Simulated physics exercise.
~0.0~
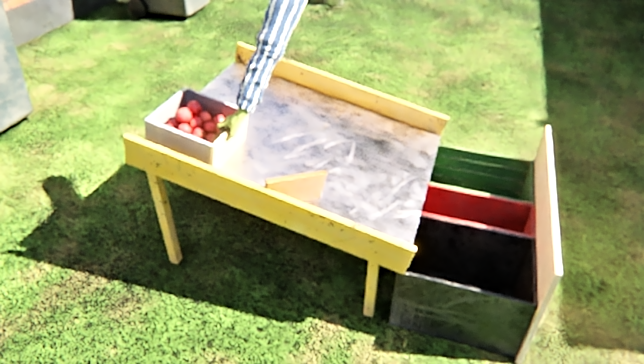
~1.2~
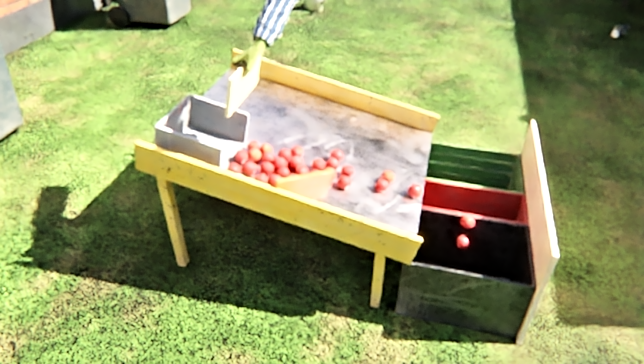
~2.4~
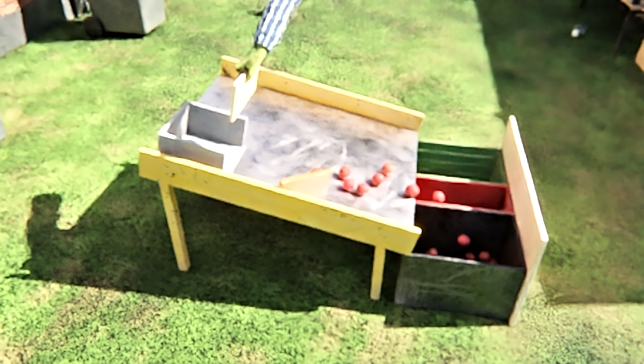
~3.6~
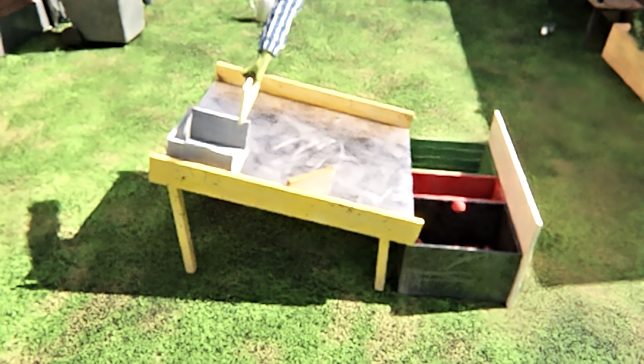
At first, a hand in a striped sleeve holds a gate at the upper end of a sloping, yellow-edged table, where red tomatoes fill a small grey pen. The hand lifts the gate, and the tomatoes spill out and roll down past an angled board toward the green, red and black totes on the right. Some bunch up near the board while the leaders drop off the lower edge. The stragglers follow in a loose scatter, tumbling into the totes. Finally the pen and slope are bare, with a last tomato visible by the red and black totes.
